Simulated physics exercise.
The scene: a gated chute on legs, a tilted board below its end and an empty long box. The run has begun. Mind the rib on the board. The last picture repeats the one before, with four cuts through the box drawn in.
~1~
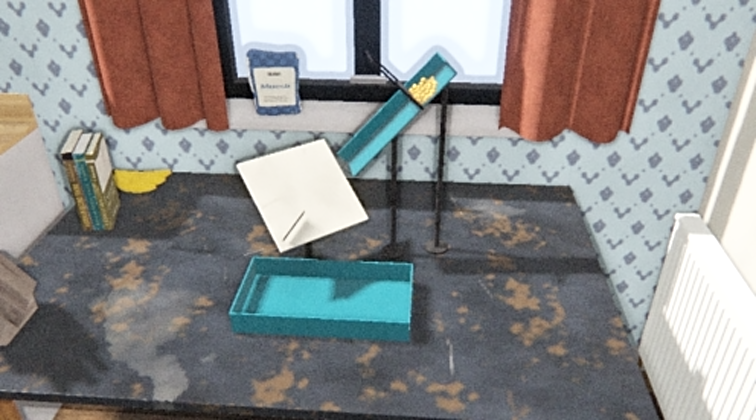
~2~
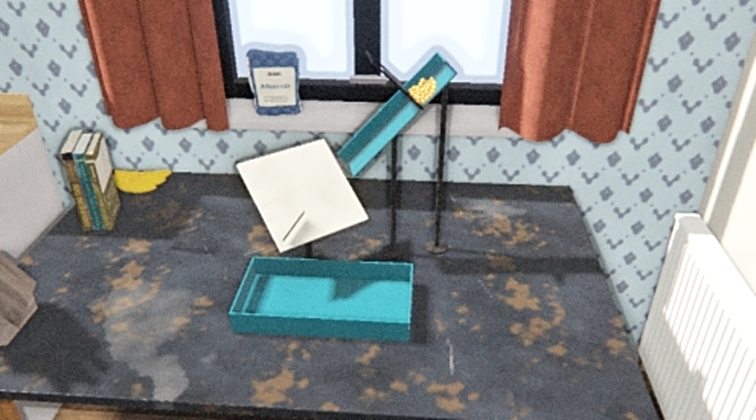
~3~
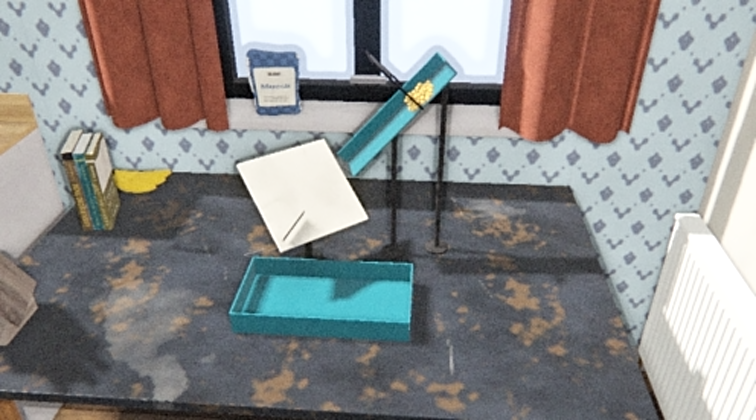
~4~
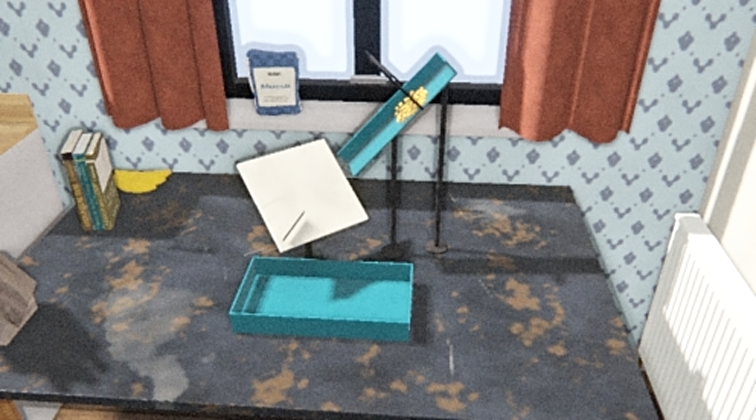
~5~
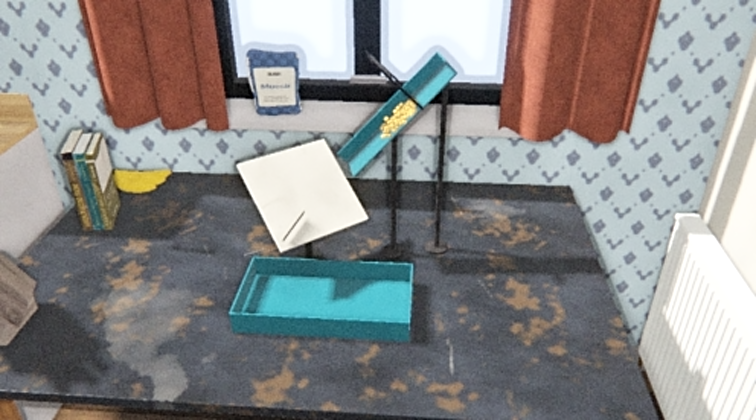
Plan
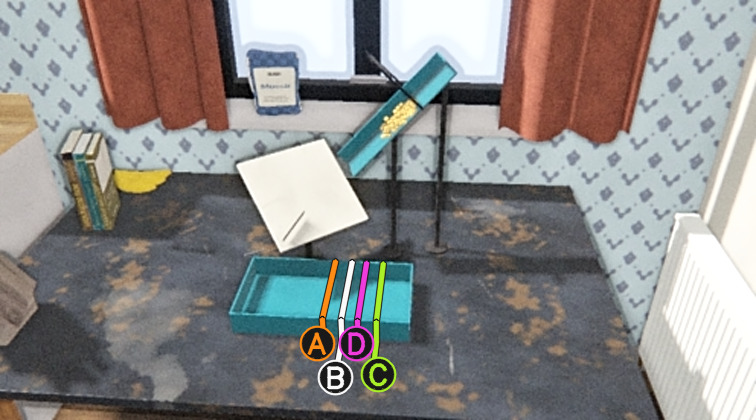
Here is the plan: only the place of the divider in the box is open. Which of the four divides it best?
I would pick line A.
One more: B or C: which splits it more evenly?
The answer is B.
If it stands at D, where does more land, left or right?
Left.
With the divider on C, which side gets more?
More lands on the left.
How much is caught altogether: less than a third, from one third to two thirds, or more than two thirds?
It is more than two thirds.
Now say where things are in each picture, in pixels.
The first picture shows load behind the gate (424, 89), puffed corn balls; lip of the chute (352, 171), sloping fairly steeply.
The second picture shows middle of the board (304, 192), tilted fairly steeply; middle of its low edge (327, 234); of its high edge (282, 151).
The third picture shows front corners of the box (230, 313) and (409, 322), empty; front of the load (410, 109).
The fourth picture shows middle of the load (412, 107); its front (399, 121), roughly a quarter of the way to the lip; rib from (304, 211) to (285, 237).
The fifth picture shows middle of the load (401, 117); its front (383, 137), roughly half of the way to the lip.
On the marked copy, line A crosses the front rim at (322, 318); line B crosses the front rim at (341, 319); line C crosses the front rim at (376, 321); line D crosses the front rim at (357, 320).
Choosing A, of what is caught, roughly two thirds on the left of the divider, roughly a third on the right.
Choosing B, of what is caught, the larger part on the left of the divider, about a tenth on the right.
Choosing C, of what is caught, every piece on the left of the divider, not one piece on the right.
Choosing D, of what is caught, almost all on the left of the divider, just a few on the right.
